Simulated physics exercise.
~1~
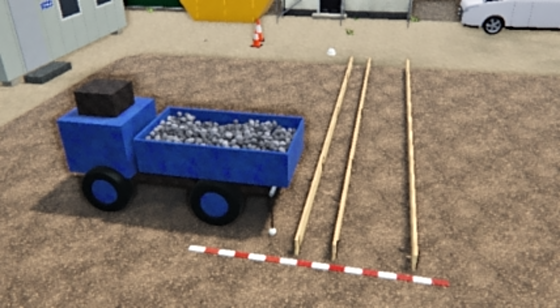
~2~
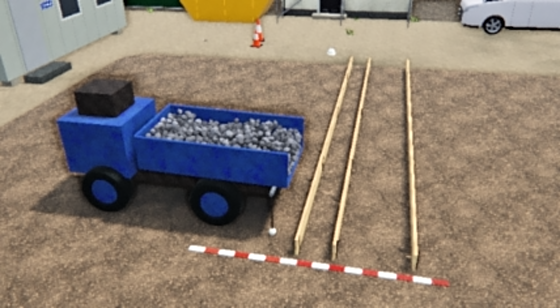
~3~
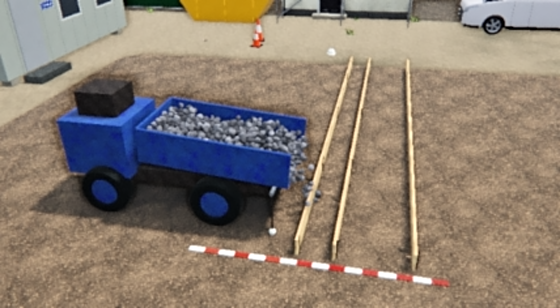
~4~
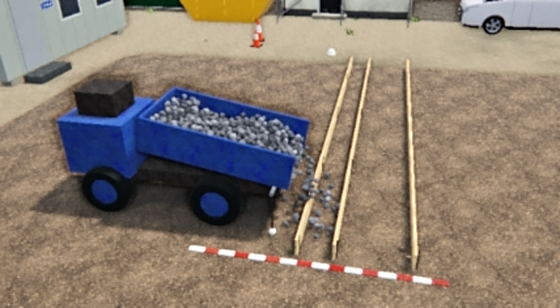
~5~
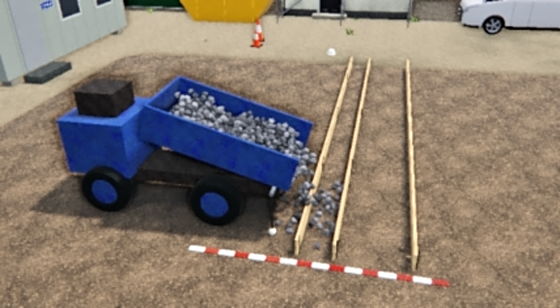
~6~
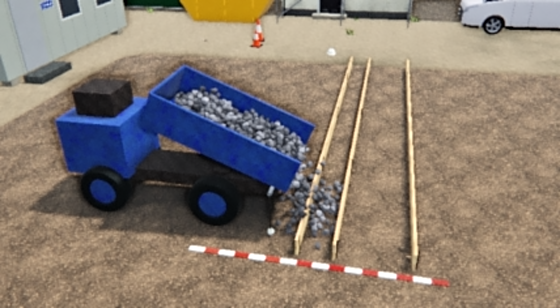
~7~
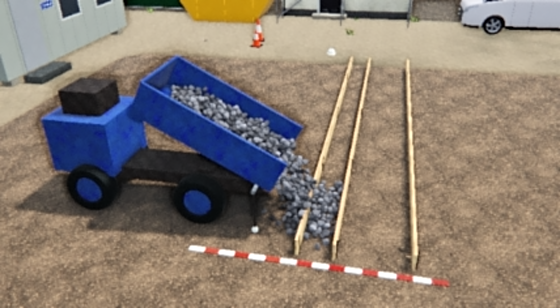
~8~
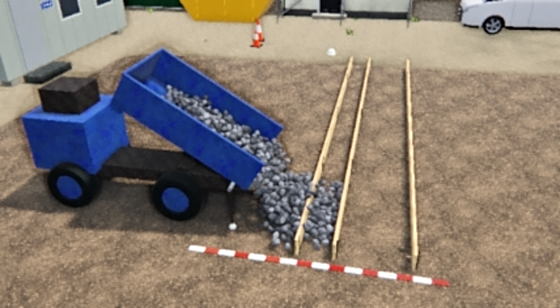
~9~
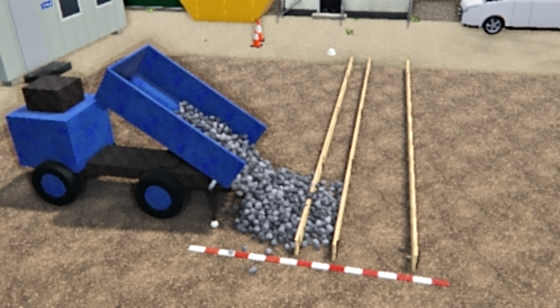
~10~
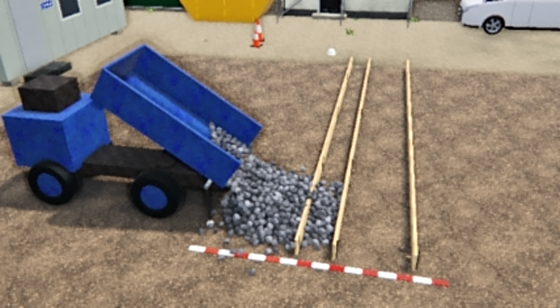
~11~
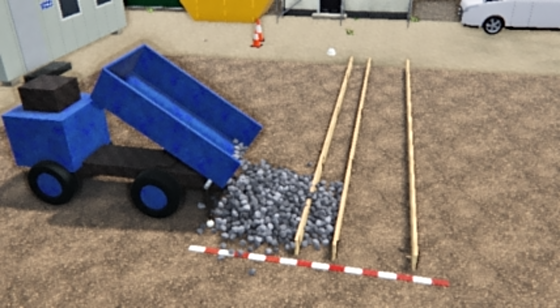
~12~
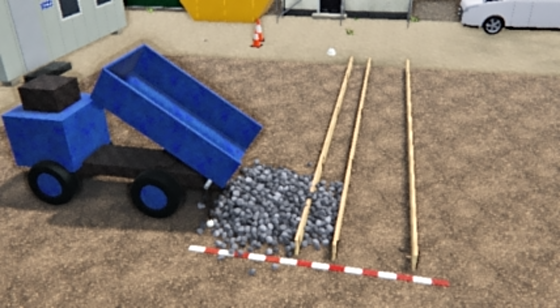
On a building site with bare brown ground, a blue truck loaded with grey stones stands to the left of three long wooden boards, near a red and white striped staff. Its bed begins to tilt, the front end rising, and stones trickle off the rear onto the nearest boards. As the bed steepens, the truck rolls left, and the stones pour out faster, spreading across the ground short of the boards. The truck stops with its bed still raised while the last stones slide out. The bed ends empty, with most stones heaped before the boards and some in the nearer gap.
